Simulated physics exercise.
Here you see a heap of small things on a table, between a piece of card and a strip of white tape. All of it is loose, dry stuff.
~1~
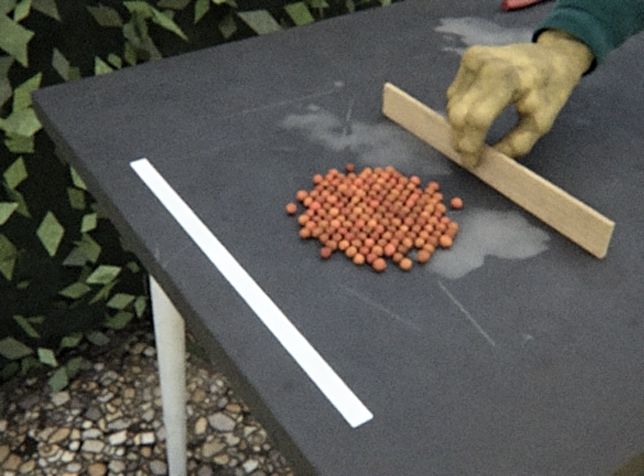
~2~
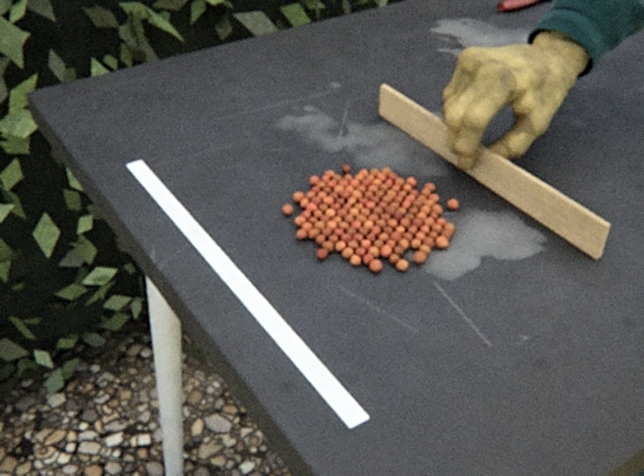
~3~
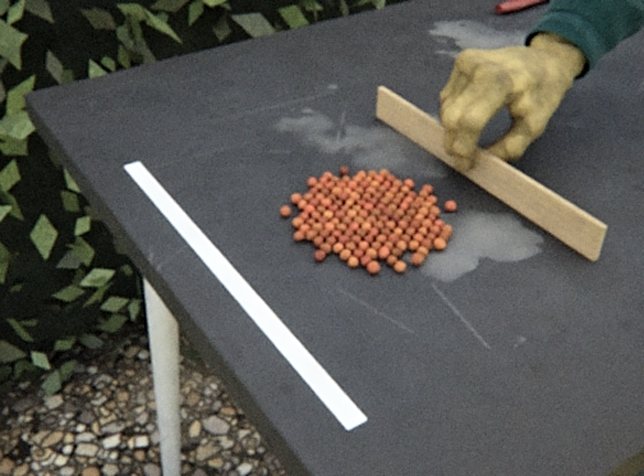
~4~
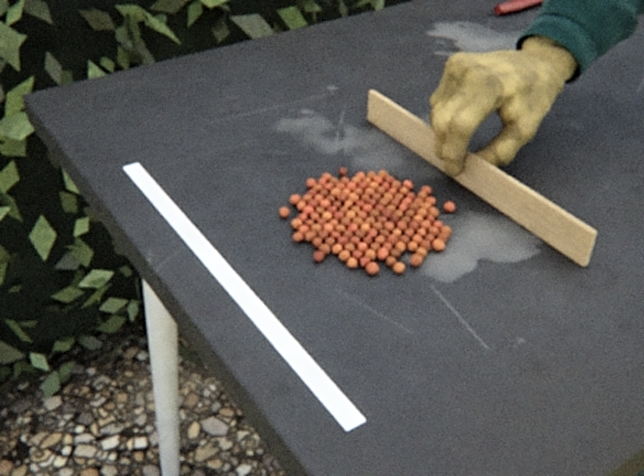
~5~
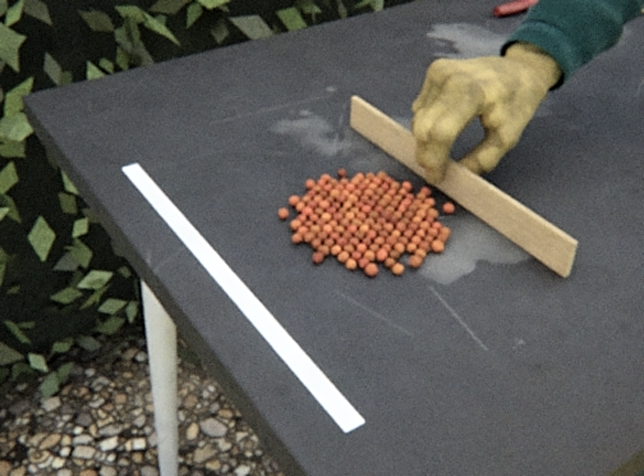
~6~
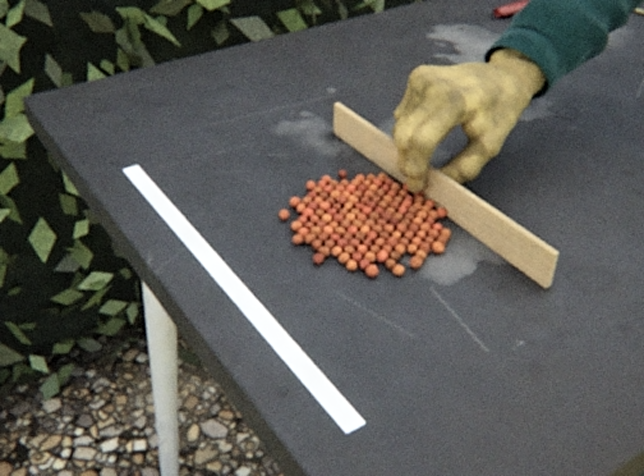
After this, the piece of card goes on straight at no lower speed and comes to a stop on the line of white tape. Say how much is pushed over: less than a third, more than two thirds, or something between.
A fair part, in between.
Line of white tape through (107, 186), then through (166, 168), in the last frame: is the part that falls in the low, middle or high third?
First try: Beyond two thirds; second try: Under a third.
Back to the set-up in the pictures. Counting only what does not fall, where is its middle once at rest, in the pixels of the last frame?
(191, 285).
Just after the last frame, piece of card still moving, near (326, 206); heap all on the table, its front near (269, 294).
A moment on, piece of card stopped at the white tape; heap roughly a third over the edge.
Further on, piece of card stopped at the white tape; heap roughly half over the edge.
When it is over, piece of card stopped at the white tape; heap roughly half over the edge.
